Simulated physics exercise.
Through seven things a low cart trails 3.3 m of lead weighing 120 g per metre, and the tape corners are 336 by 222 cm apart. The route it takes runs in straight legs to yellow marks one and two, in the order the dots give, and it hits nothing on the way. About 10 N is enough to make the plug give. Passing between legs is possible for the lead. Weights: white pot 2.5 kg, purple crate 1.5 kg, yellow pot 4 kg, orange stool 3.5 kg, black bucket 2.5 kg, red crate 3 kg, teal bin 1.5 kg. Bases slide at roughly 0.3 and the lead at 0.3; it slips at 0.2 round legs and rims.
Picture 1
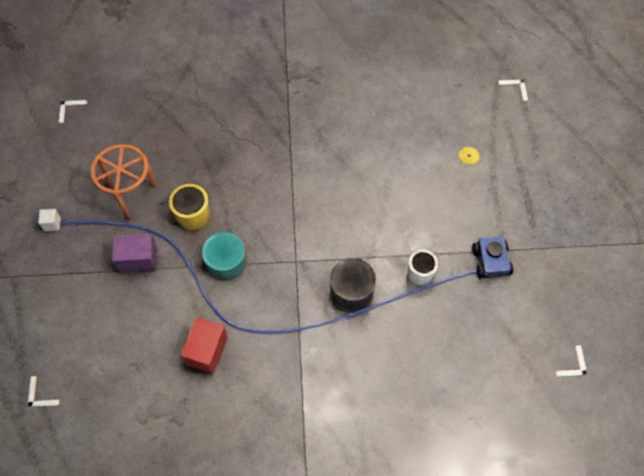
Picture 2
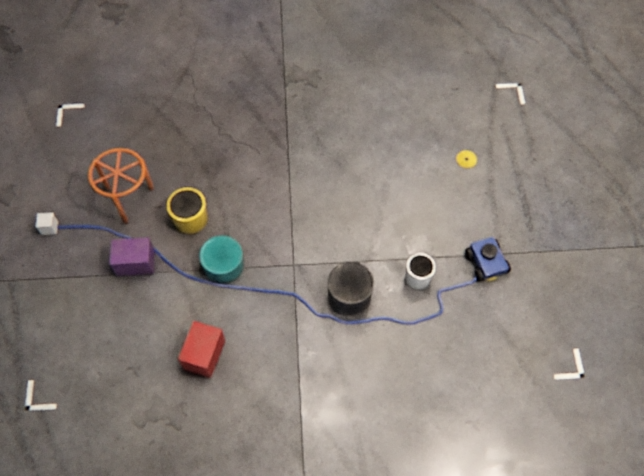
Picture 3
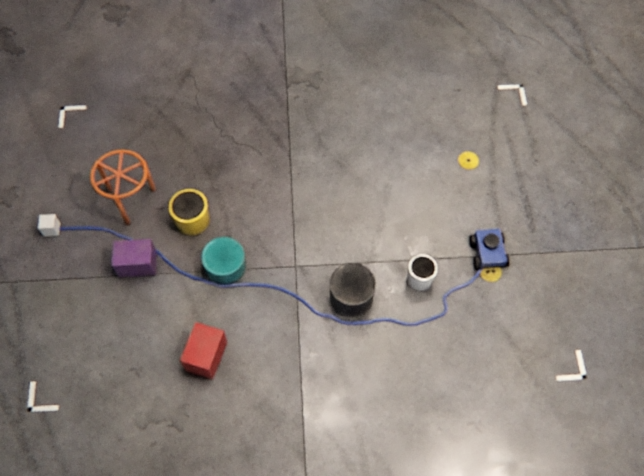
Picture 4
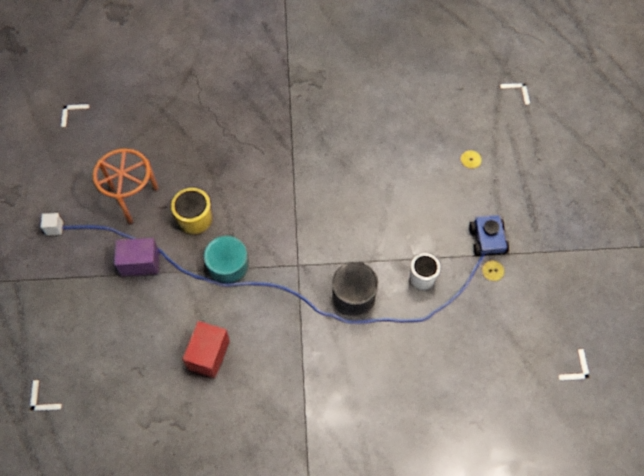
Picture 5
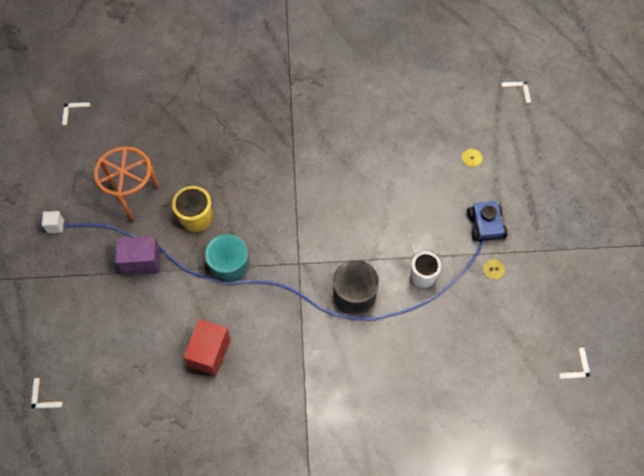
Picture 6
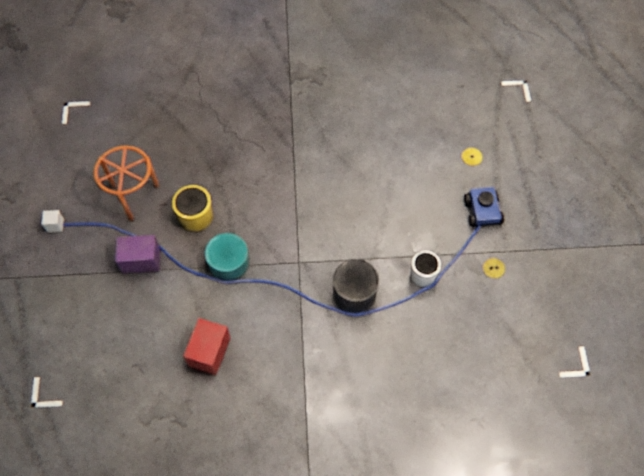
The small blue cart rolls upward toward the upper yellow mark, trailing the blue lead.
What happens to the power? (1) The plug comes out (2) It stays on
Answer: 1.
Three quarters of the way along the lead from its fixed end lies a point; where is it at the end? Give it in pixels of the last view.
Pixel estimate: Near (455, 258).
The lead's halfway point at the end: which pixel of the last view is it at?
Approximate pixel position: (362, 323).
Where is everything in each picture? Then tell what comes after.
Purple crate (132, 247); yellow pot (188, 200); red crate (202, 341); marks (469, 156) (491, 267); lead runs through (102, 223) (185, 259) (246, 330) (445, 280); cart (493, 268), in the first frame.
Lead runs through (99, 228) (279, 292) (449, 289); cart (490, 269), in the second frame.
Lead runs through (102, 229) (282, 289) (454, 289); cart (490, 259), in the third frame.
Lead runs through (104, 228) (284, 288) (466, 285); cart (490, 246), in the fourth frame.
Lead runs through (105, 226) (285, 286) (465, 270); cart (488, 231), in the fifth frame.
Purple crate (135, 248); yellow pot (191, 201); red crate (205, 341); lead runs through (105, 225) (186, 269) (285, 286) (459, 254); cart (485, 217), in the sixth frame.
Next, cart at (475, 172), plug out; nothing else has moved.
Then, cart at (478, 185), plug out; nothing else has moved.
After that, cart at (487, 230), plug out; nothing else has moved.
Later, cart at (494, 267), plug out; nothing else has moved.
At the end, cart at (494, 267), plug out; nothing else has moved.
